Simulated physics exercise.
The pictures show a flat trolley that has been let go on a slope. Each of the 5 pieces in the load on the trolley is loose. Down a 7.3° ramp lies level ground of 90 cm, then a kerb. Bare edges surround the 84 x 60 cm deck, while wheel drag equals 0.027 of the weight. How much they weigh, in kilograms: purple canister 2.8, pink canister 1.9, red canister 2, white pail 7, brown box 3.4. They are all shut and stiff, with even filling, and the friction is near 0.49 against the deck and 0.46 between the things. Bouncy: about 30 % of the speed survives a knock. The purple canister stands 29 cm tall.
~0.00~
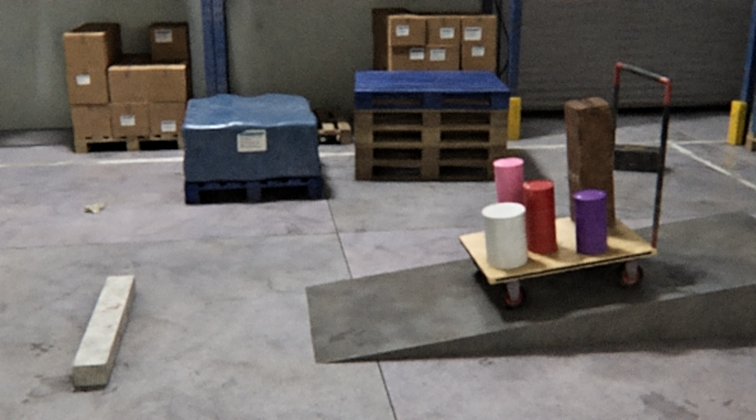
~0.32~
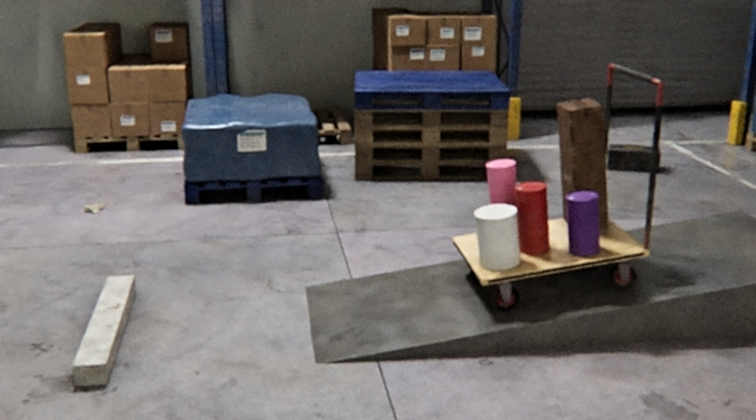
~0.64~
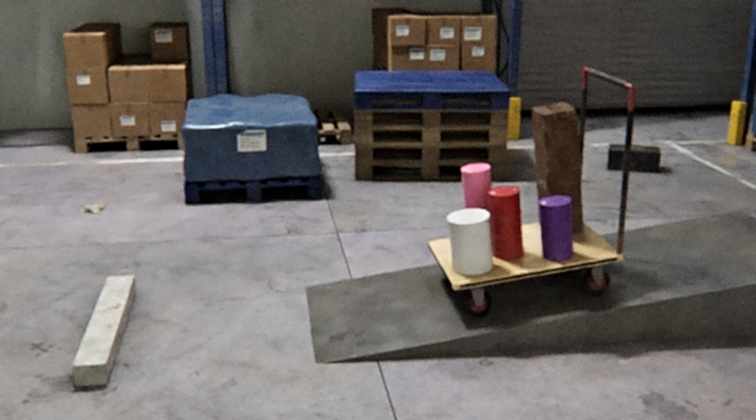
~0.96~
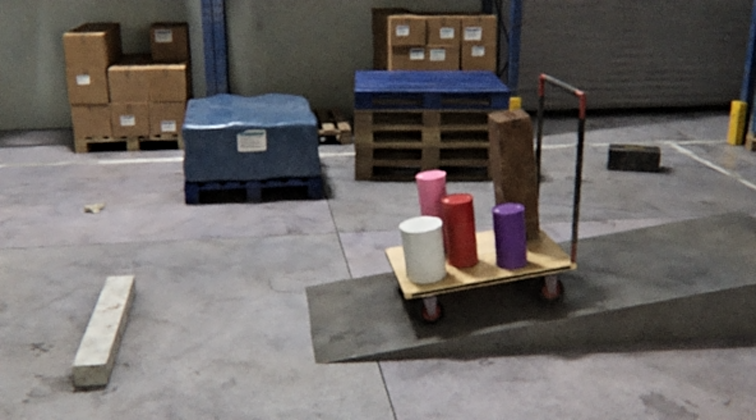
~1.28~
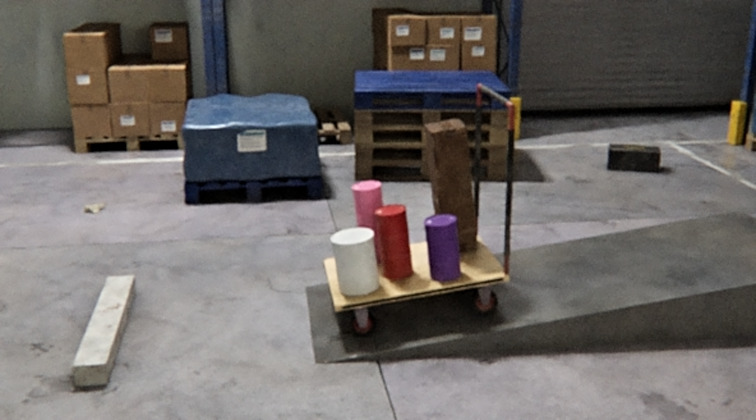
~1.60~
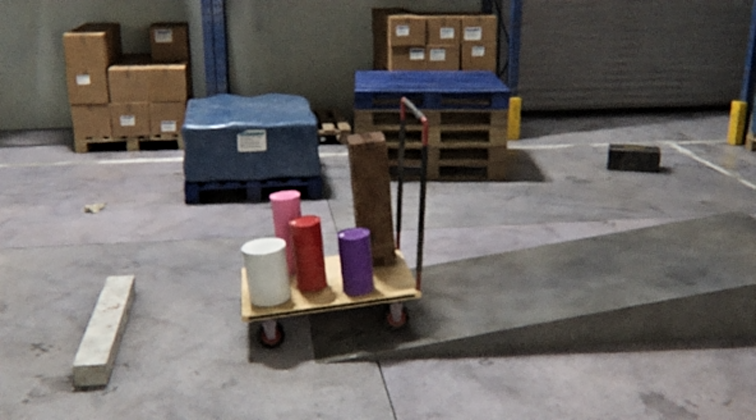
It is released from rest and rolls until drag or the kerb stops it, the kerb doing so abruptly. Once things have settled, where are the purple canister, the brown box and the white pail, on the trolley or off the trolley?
Once it settles, the purple canister is still riding along, the brown box is still riding along and the white pail has left the trolley.
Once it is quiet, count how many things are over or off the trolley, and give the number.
That gives 4.
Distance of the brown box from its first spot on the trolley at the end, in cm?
I'd say about 52 cm between start and finish.
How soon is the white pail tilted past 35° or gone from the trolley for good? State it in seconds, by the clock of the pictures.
2.2 s or so.
By 2.10 s, trolley at the kerb; brown box rocked 5° off its seat near (234, 214); purple canister 8 cm from its spot near (203, 277); white pail 8 cm from its spot near (111, 280).
By 2.30 s, trolley at the kerb; white pail now off the trolley; brown box rocked 35° off its seat near (197, 218); purple canister 19 cm from its spot near (178, 278).
By 2.50 s, trolley at the kerb; pink canister now off the trolley; brown box rocked 69° off its seat near (160, 242); purple canister 19 cm from its spot near (178, 278).
By 2.70 s, trolley at the kerb; red canister now off the trolley; brown box rocked 67° off its seat near (149, 241); purple canister 19 cm from its spot near (178, 278).
When it is over (3.6 s), off the trolley, pink canister, red canister and white pail; lying over on the trolley, brown box; not toppled but over 10 cm from the start, purple canister. End places, in pixels of the last picture, purple canister near (178, 278), brown box near (149, 243).
